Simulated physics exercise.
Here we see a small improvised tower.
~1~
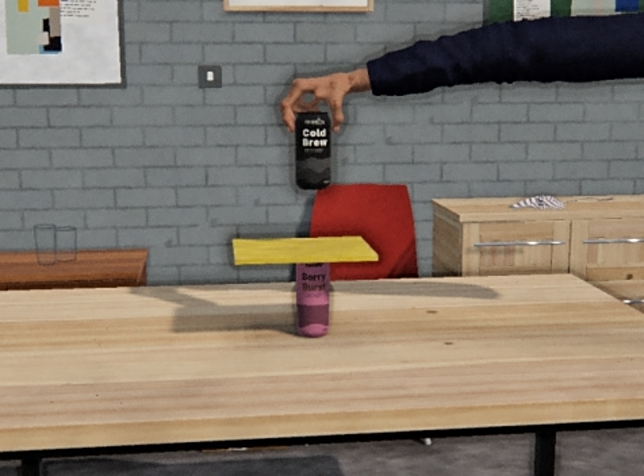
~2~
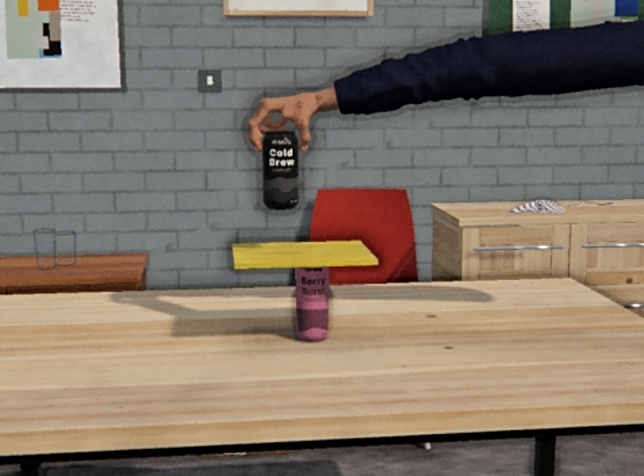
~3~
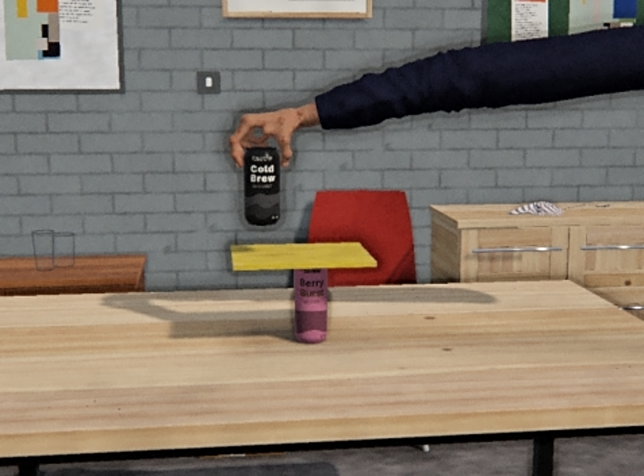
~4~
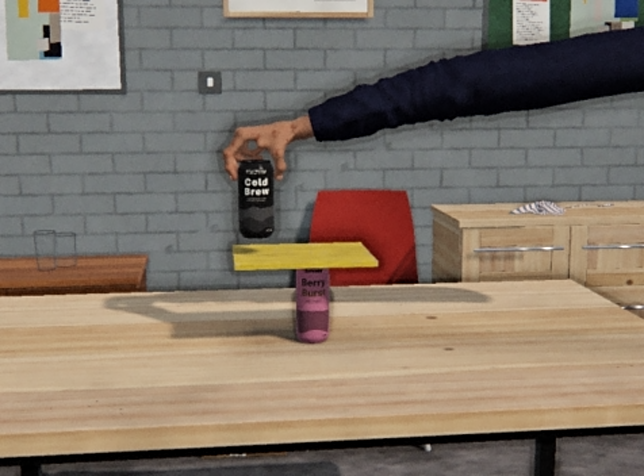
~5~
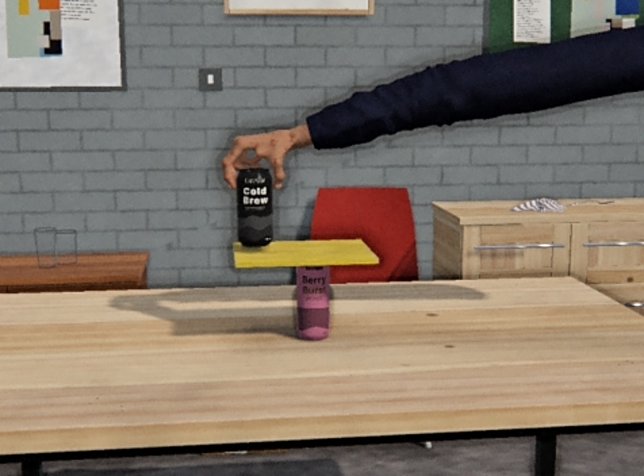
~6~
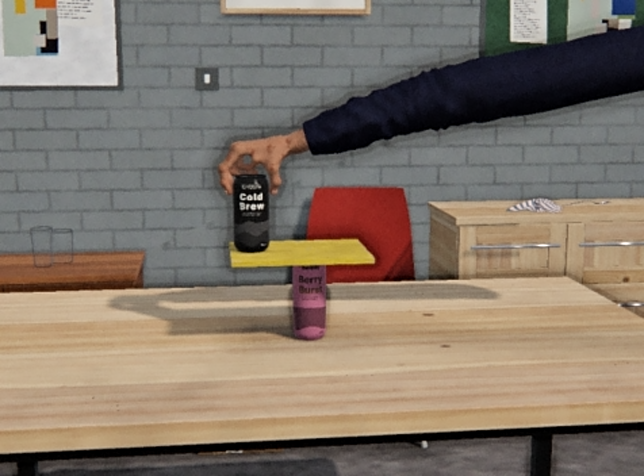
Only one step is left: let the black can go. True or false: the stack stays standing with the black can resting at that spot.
False.
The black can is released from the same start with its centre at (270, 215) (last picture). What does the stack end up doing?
What happens next is that it goes down.
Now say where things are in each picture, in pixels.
Still above its spot; black can (313, 151); yellow board (302, 249), in the first picture.
Still above its spot; black can (280, 170); yellow board (302, 254), in the second picture.
Still above its spot; black can (262, 186); yellow board (300, 255), in the third picture.
Still above its spot; black can (256, 199); yellow board (302, 255), in the fourth picture.
Still above its spot; black can (255, 208); yellow board (302, 252), in the fifth picture.
Set down, still held; black can (251, 214); yellow board (299, 252), in the sixth picture.
Then, 0.40 s past the last view, black can now fallen; yellow board rocked 67° from its first pose.
Then, 0.60 s past the last view, yellow board now fallen.
Finally, fallen, black can and yellow board; pink can still in place. The stack loses its balance.
